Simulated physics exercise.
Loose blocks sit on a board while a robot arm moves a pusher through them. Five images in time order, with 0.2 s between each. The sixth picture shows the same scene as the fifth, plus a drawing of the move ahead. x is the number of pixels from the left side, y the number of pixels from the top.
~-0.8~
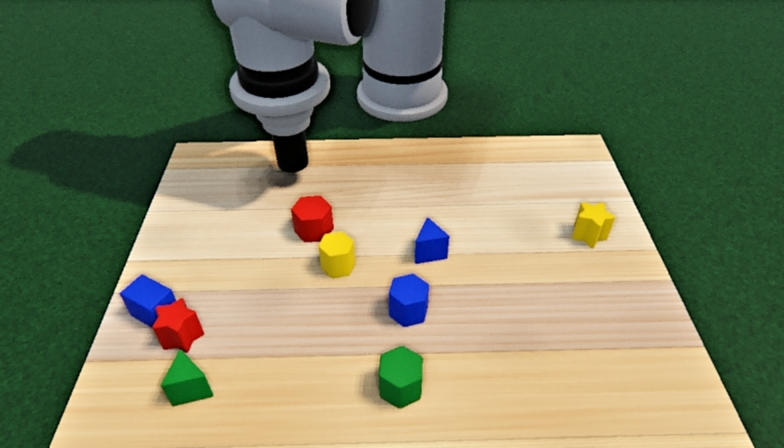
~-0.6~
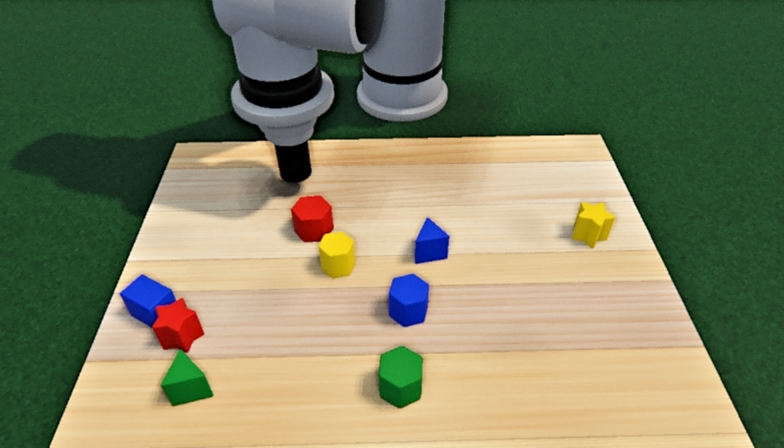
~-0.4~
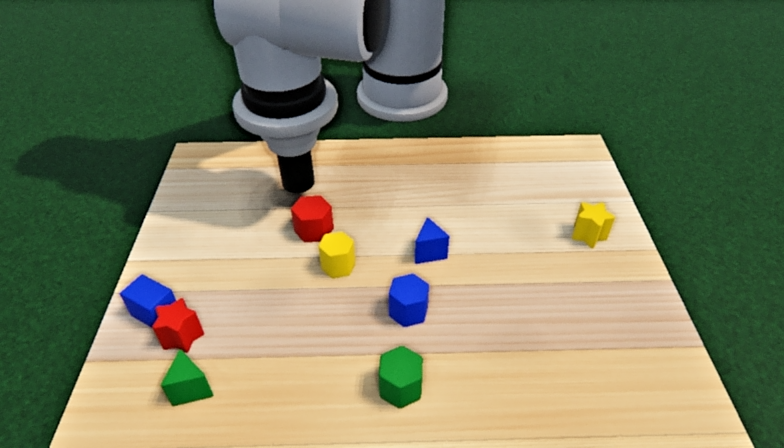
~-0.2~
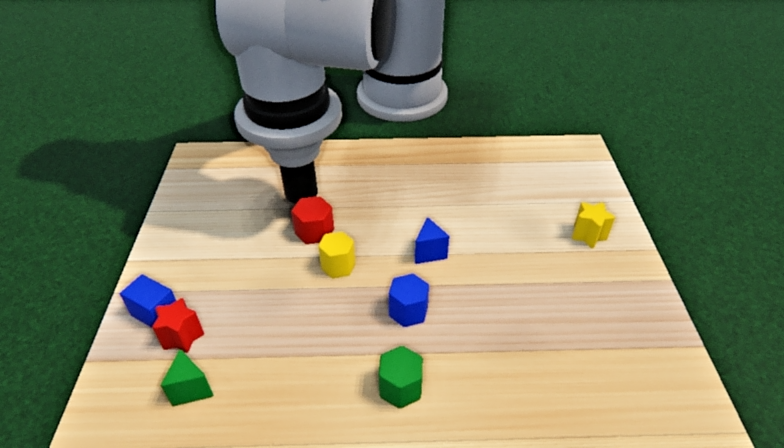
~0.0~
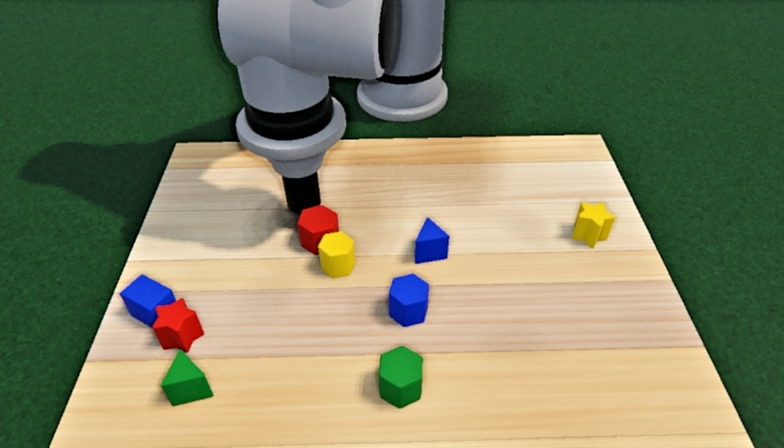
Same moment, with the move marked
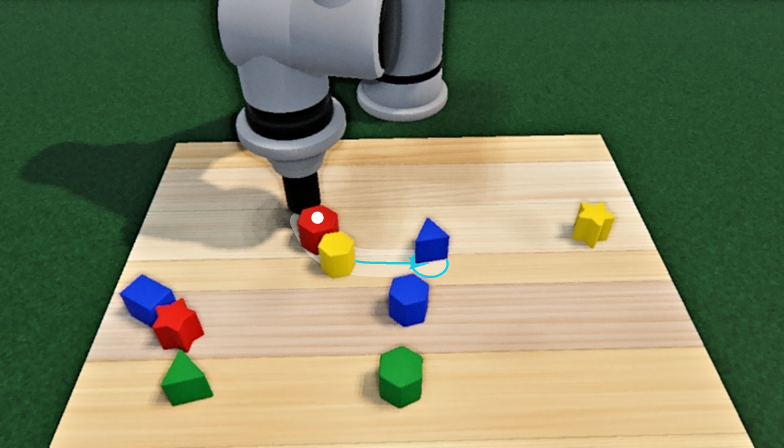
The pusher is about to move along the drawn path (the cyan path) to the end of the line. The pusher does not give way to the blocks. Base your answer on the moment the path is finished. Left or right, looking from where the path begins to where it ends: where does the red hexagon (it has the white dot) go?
Moves right.
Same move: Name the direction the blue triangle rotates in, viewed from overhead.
Short answer: Counterclockwise.
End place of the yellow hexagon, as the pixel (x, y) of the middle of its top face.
The spot you're after is about (377, 298) in the image.
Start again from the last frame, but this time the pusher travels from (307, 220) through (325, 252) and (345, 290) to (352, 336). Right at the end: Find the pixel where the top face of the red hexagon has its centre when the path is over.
My estimate: (387, 335).
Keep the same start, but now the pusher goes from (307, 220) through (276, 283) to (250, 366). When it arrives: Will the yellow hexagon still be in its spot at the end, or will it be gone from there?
The yellow hexagon changes place.
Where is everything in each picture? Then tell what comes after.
Tip of the pusher at (293, 163), middles of tops, red hexagon at (311, 207), yellow hexagon at (336, 243), blue hexagon at (409, 288), blue triangle at (431, 231), in the first picture.
Pusher at (296, 173), nothing pushed, in the second picture.
Pusher at (299, 183), nothing pushed, in the third picture.
Pusher at (301, 193), red hexagon at (312, 208), in the fourth picture.
Pusher at (304, 204), red hexagon at (317, 218), yellow hexagon at (336, 243), blue hexagon at (409, 288), blue triangle at (431, 231), in the fifth picture.
The line goes from (307, 220) by way of (328, 250) and (376, 263) to (430, 263); the dot is on the red hexagon.
The first path, step by step. One third of the way, pusher at (327, 235); red hexagon at (343, 251); yellow hexagon at (363, 273).
Two thirds of the way, pusher at (376, 247); red hexagon at (370, 268), turned 20° clockwise; yellow hexagon at (377, 298), turned 10° clockwise; blue hexagon at (416, 293), turned 20° anticlockwise.
At the end, pusher at (430, 247); red hexagon at (370, 268), turned 25° clockwise; yellow hexagon at (377, 298), turned 10° clockwise; blue hexagon at (416, 293), turned 20° anticlockwise; blue triangle at (454, 228), turned 60° anticlockwise.
